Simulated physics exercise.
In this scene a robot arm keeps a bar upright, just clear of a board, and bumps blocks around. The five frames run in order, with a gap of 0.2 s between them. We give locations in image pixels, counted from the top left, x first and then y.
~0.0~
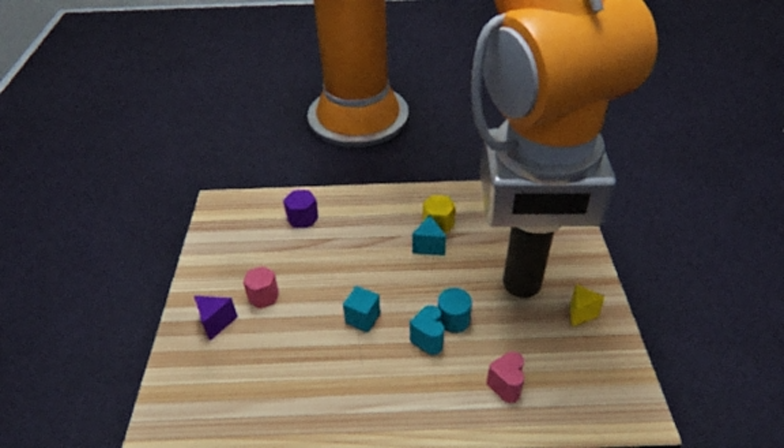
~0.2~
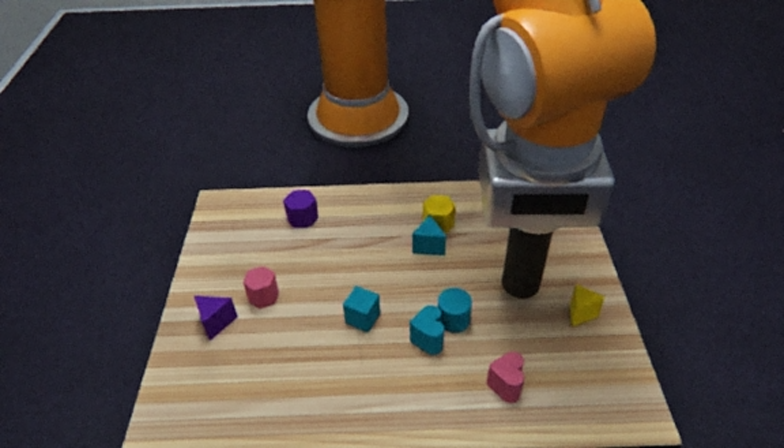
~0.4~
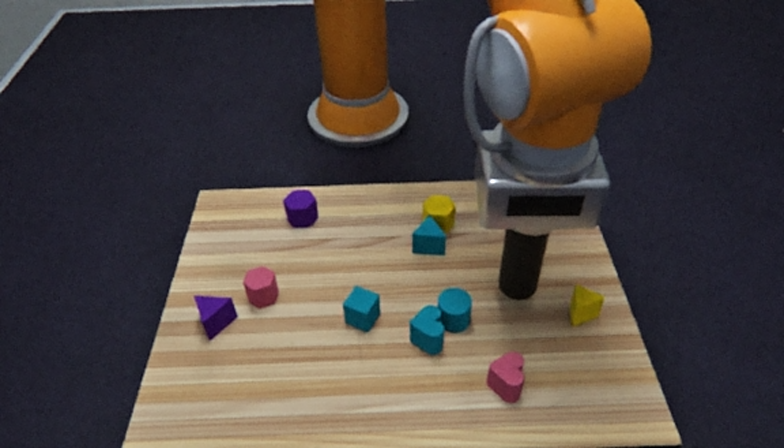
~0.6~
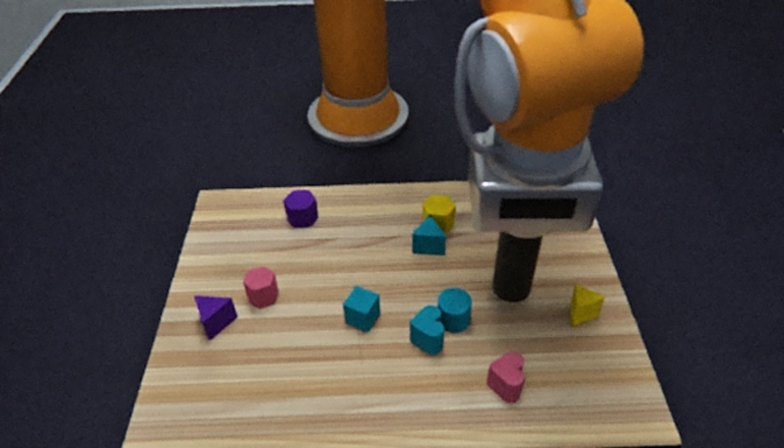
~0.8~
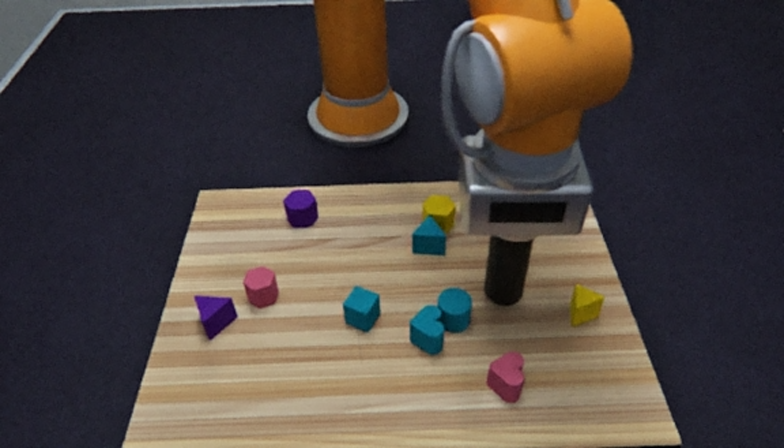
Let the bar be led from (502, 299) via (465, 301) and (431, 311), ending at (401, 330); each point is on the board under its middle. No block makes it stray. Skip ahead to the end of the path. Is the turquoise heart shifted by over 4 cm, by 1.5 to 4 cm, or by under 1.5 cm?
It shifts by more than 4 cm.
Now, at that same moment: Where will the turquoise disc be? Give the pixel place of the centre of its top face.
Just about (381, 339).
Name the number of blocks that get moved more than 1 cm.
The way I see it, the answer is two.
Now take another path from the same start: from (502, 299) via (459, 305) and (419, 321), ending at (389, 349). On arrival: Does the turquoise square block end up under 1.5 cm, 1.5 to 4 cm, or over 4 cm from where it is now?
It goes under 1.5 cm.
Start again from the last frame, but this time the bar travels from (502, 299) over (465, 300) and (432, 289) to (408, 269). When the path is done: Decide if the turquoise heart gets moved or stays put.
If the bar follows that path, the turquoise heart ends up shifted.
On the path given first. One third of the way, bar (466, 292); turquoise heart (422, 326); turquoise disc (443, 304).
Two thirds of the way, bar (431, 303); turquoise heart (407, 342), turned 75° anticlockwise; turquoise disc (408, 316).
At the end, bar (401, 321); turquoise square block unmoved; turquoise heart (400, 360), turned 120° anticlockwise; turquoise disc (381, 339).
